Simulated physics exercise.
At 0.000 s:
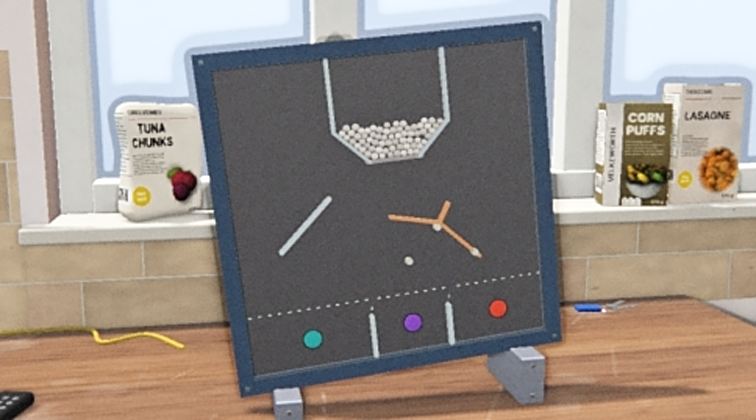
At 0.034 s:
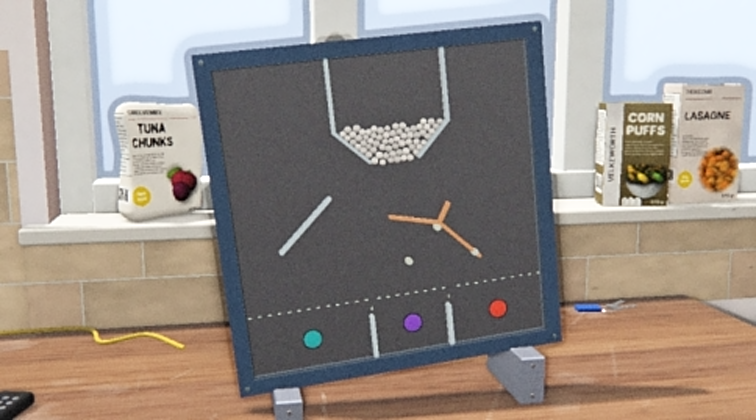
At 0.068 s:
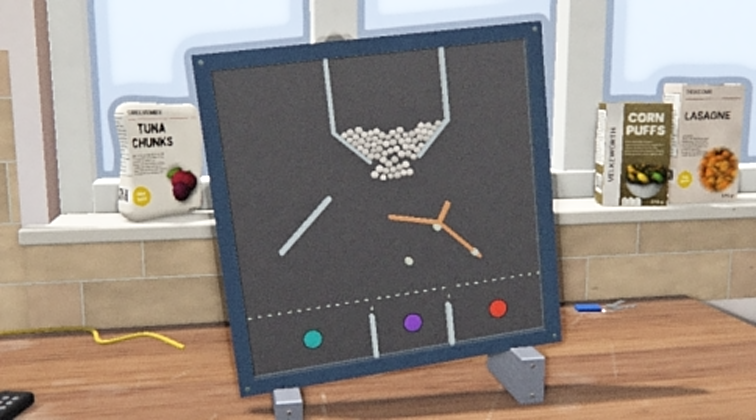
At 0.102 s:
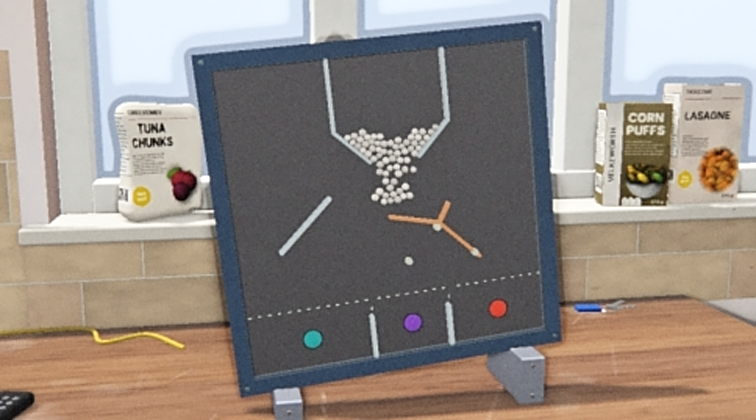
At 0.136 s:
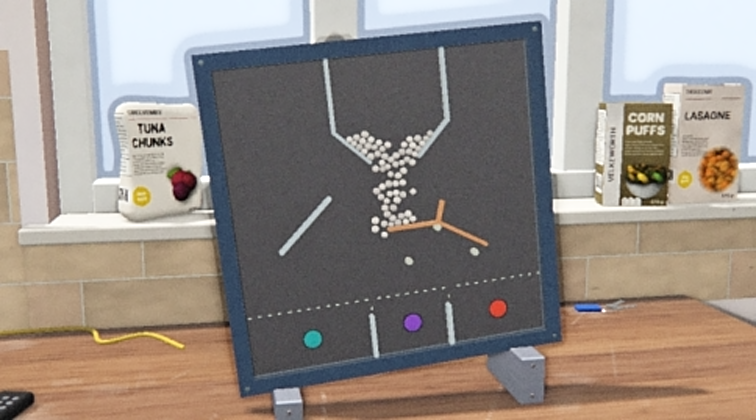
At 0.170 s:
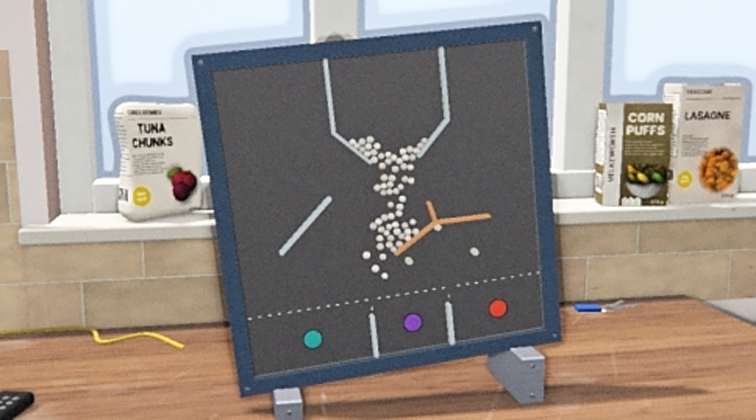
Small white balls pouring from a funnel on a tilted board, striking an orange rocker that swings down on its left side.
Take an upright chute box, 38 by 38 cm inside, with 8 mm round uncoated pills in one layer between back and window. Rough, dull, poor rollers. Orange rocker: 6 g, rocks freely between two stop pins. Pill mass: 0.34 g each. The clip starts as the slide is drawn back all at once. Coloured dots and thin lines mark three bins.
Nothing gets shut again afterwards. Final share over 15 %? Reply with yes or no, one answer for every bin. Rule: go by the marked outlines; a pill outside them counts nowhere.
Red bin - no, purple bin - yes, turquoise bin - yes.
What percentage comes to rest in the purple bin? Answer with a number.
Share at rest there: Approx. 75 %.
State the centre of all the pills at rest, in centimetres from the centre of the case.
Left: About 1 cm; below: About 18 cm.
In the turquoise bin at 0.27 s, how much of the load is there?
Share: Some 10 %.
After 0.27 s, the pills' middle is in line with and 9 cm below the centre; purple 30 %, turquoise 10 %; orange rocker left end down 39°.
After 0.39 s, the pills' middle is in line with and 16 cm below the centre; purple 70 %, turquoise 20 %; orange rocker left end down 38°.
After 0.62 s, the pills' middle is 1 cm left of and 17 cm below the centre; purple 75 %, turquoise 25 %; orange rocker left end down 22°.
All still by 1.6 s, red 0 %, purple 75 %, turquoise 25 %; orange rocker right end down 25°.
